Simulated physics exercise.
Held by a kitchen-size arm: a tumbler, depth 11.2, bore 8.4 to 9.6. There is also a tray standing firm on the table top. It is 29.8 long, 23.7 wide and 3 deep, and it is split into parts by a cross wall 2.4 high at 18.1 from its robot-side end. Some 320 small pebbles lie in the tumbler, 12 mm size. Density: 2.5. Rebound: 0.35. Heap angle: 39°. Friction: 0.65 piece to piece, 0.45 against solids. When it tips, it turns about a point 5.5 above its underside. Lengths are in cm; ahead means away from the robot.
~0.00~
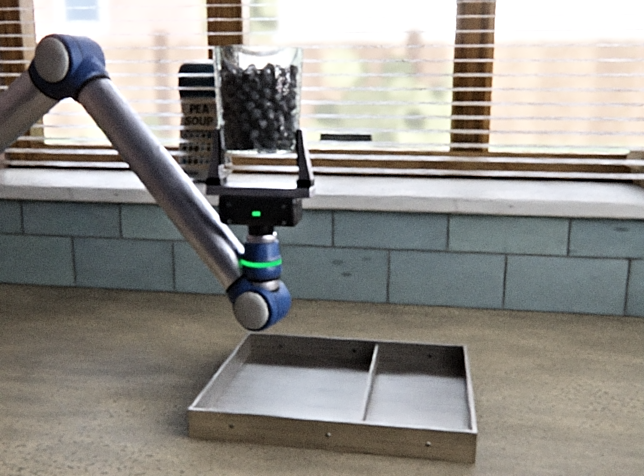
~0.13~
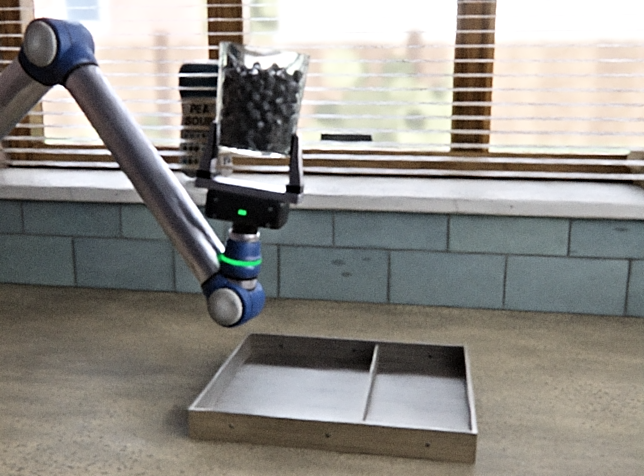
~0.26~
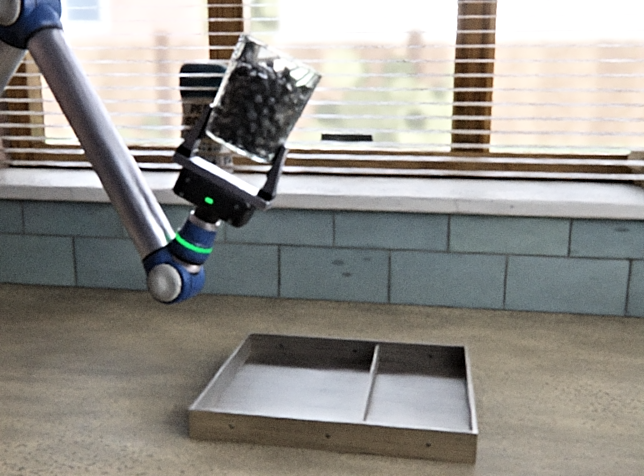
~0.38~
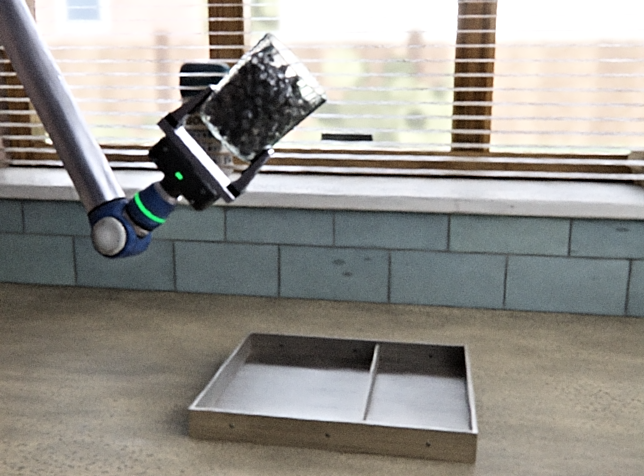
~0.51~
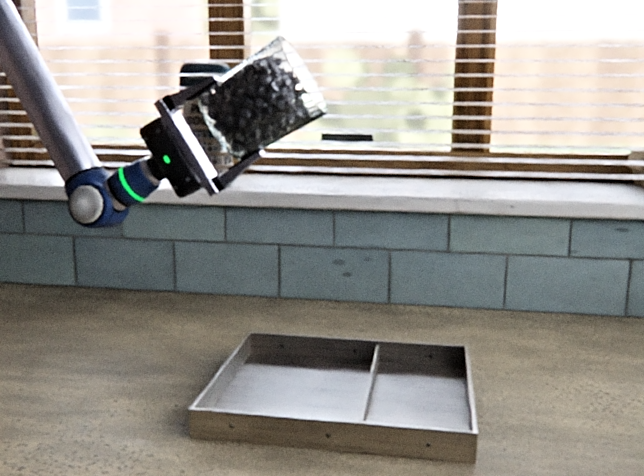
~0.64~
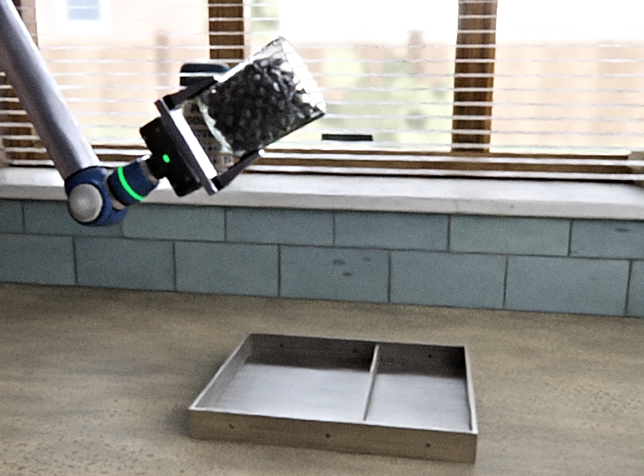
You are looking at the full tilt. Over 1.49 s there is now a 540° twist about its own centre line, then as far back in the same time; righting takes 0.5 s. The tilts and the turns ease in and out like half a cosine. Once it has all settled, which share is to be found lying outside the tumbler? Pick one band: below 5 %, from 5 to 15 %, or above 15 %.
The share falls below 5 %.
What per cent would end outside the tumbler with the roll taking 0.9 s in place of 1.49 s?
Then: Approx. 0 %.
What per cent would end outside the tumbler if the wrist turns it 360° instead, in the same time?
It would come to around 0 per cent.
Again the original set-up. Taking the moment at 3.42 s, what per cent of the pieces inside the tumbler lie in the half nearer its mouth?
Near 45 per cent lies in the mouth half.
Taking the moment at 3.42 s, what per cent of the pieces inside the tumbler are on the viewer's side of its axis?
The answer works out at some 55 percent.
After 2.03 s, tipped 59°, highest piece 40 above the table; 315 in the tumbler.
After 3.42 s, tipped 59°, highest piece 41 above the table; 314 in the tumbler, 1 in the robot-side part.
After 4.32 s, upright, highest piece 41 above the table; 314 in the tumbler, 1 in the robot-side part.
After 5.02 s, upright, highest piece 41 above the table; 314 in the tumbler, 1 in the robot-side part.
At rest, 314 in the tumbler, 1 in the robot-side part. That is 0 % outside the tumbler.
